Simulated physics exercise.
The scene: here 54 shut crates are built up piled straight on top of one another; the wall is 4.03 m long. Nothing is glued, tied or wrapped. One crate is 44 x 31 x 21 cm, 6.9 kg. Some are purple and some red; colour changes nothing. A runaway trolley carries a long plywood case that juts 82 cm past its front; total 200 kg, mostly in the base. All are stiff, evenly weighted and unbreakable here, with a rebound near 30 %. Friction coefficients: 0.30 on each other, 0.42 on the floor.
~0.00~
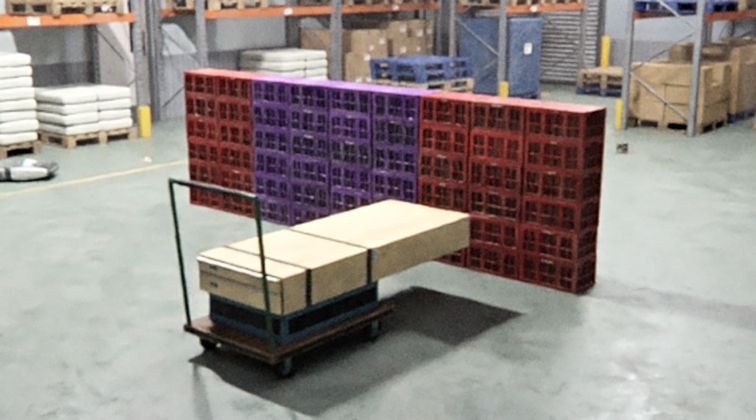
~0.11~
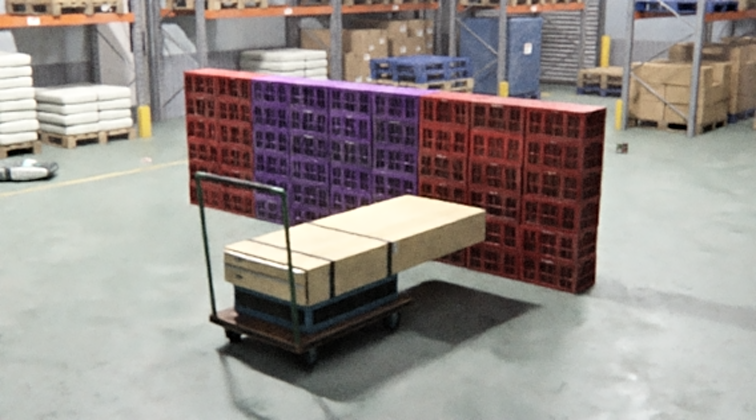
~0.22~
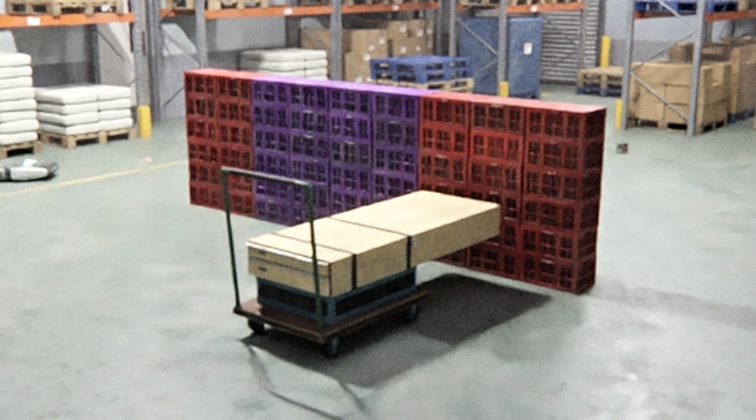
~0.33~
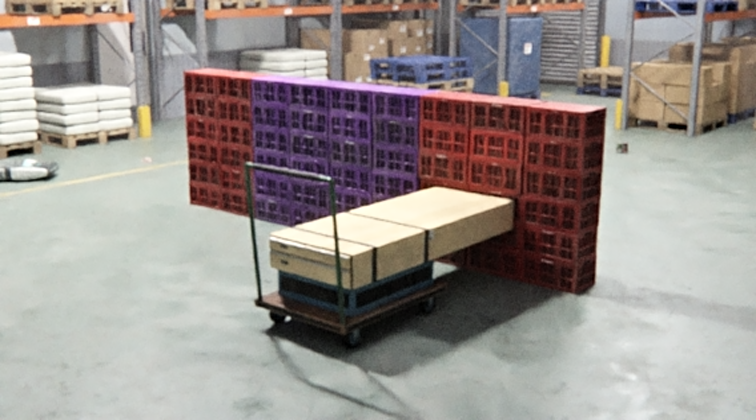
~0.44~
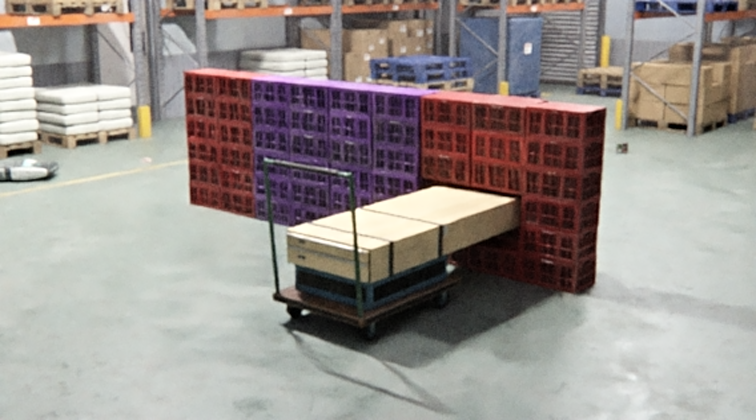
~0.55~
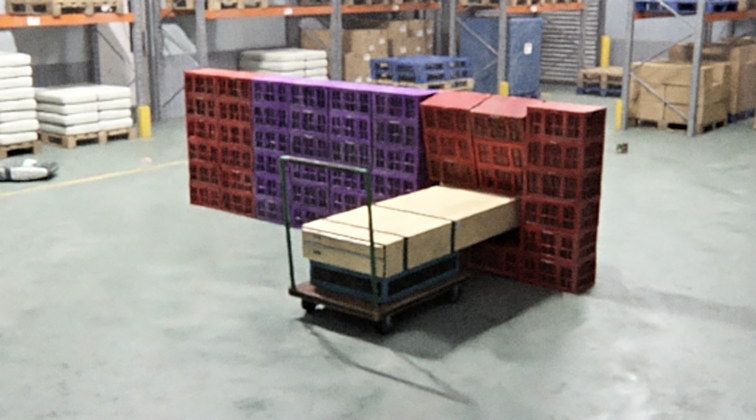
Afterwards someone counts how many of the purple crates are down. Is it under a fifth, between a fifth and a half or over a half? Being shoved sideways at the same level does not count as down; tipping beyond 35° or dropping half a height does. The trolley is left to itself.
The part is fewer than one in five.
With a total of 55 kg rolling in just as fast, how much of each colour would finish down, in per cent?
In that case red 30, purple 0 per cent.
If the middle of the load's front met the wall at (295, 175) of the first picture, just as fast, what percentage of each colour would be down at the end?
Then red 0, purple 40 per cent.
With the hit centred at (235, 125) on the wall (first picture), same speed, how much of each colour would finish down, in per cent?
Then red 20, purple 10 per cent.
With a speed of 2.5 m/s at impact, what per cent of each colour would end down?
In that case red 30, purple 0 per cent.
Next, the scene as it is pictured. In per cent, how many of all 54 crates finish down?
Near 20 per cent.
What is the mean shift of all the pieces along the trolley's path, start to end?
Some 20 cm on average.
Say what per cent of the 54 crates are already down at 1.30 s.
By then 20 per cent.
Around 0.66 s, load 42 cm past the wall's line, still rolling; none of the 24 purple crates down (2 of 54 in all colours); top purple crate unmoved.
Around 0.92 s, load 70 cm past the wall's line, still rolling; none of the 24 purple crates down (8 of 54 in all colours); top purple crate unmoved.
Around 1.30 s, load 1.03 m past the wall's line, still rolling; none of the 24 purple crates down (10 of 54 in all colours); top purple crate unmoved.
Around 1.82 s, load 1.28 m past the wall's line, still rolling; none of the 24 purple crates down (10 of 54 in all colours); top purple crate unmoved.
Finally (2.5 s), load 1.34 m past the wall's line, stopped; none of the 24 purple crates down (10 of 54 in all colours); top purple crate unmoved; top red crate unmoved. That is 0 per cent. Seen by the last camera, middles, top purple crate near (321, 95), top red crate near (213, 83).
